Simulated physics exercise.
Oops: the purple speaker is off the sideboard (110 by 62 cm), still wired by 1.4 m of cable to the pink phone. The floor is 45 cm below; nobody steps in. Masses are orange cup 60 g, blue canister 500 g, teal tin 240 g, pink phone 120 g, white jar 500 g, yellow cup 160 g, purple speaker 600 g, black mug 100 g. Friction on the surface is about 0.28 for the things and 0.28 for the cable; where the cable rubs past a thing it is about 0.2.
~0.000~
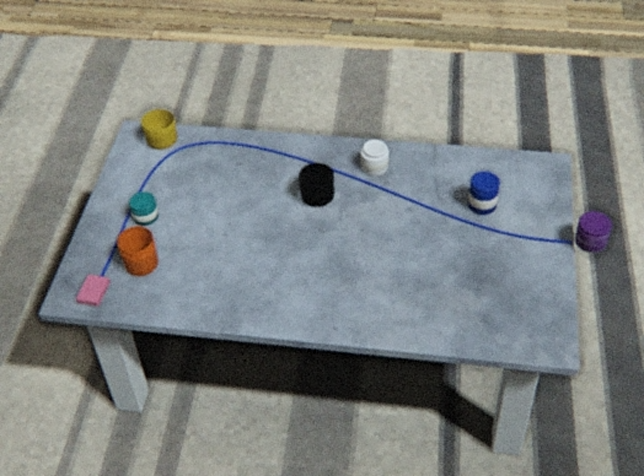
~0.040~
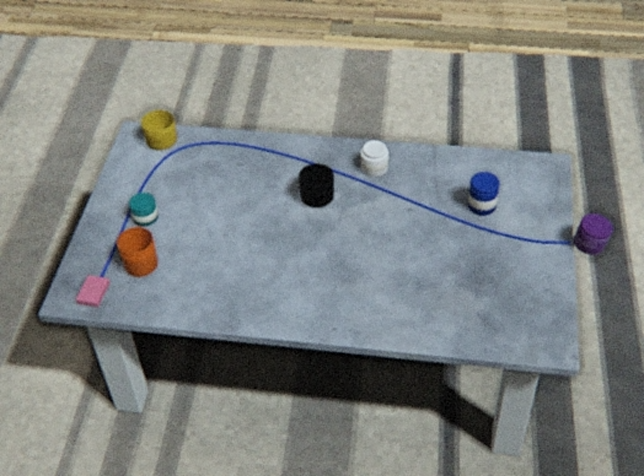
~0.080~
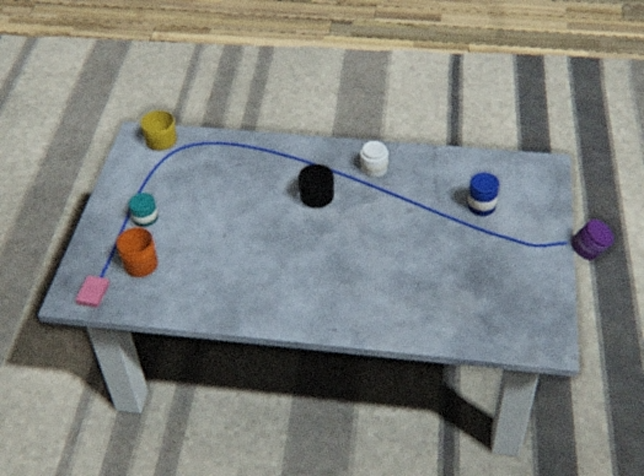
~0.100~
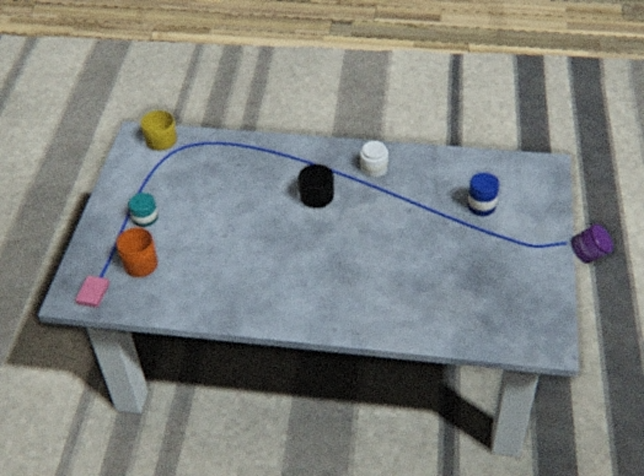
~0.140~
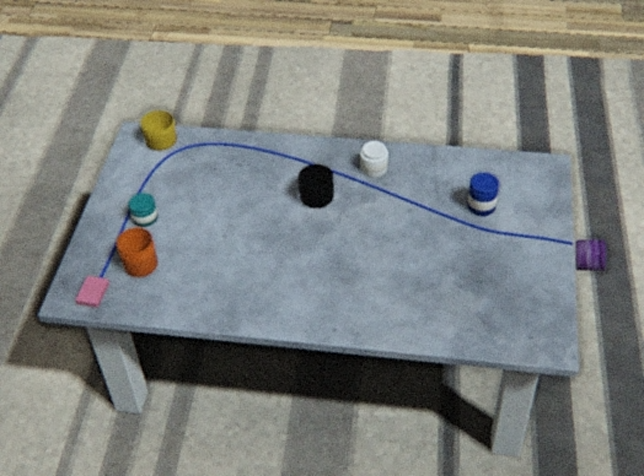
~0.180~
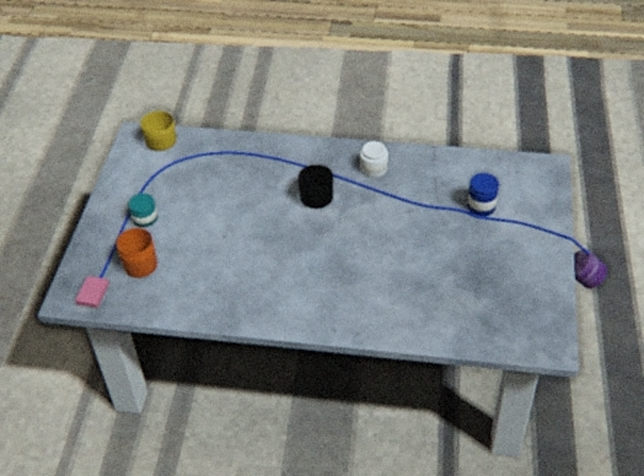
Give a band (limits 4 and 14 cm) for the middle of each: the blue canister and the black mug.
The blue canister hardly moves, the black mug reaches the top band.
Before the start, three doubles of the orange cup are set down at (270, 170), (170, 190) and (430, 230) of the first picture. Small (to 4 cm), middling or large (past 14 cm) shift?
In turn: Large, large, small.
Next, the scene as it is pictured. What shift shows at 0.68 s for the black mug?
Black mug 30 cm.
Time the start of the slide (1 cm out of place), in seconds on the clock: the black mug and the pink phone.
About: Black mug 0.28 s, pink phone 0.28 s.
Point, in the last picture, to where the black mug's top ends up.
Near (336, 286).
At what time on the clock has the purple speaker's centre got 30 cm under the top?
About: 0.32 s.
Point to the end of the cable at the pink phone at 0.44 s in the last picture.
At about (158, 218).
By 0.4 s, the cable's tail end at (158, 218); black mug 16 cm off its start, pink phone 22 cm off its start, teal tin 12 cm off its start.
By 0.7 s, the cable's tail end at (222, 158); black mug 31 cm off its start, pink phone 52 cm off its start, teal tin 21 cm off its start.
By 0.9 s, the cable has left the top; black mug 32 cm off its start at (336, 286), pink phone over the edge, teal tin 21 cm off its start at (202, 248).
By 1.2 s, the cable has left the top; black mug 32 cm off its start, pink phone over the edge, teal tin 21 cm off its start.
By 2.4 s, the cable has left the top; black mug 32 cm off its start at (336, 286), blue canister 0 cm off its start at (485, 182), pink phone over the edge, teal tin 21 cm off its start at (202, 248).
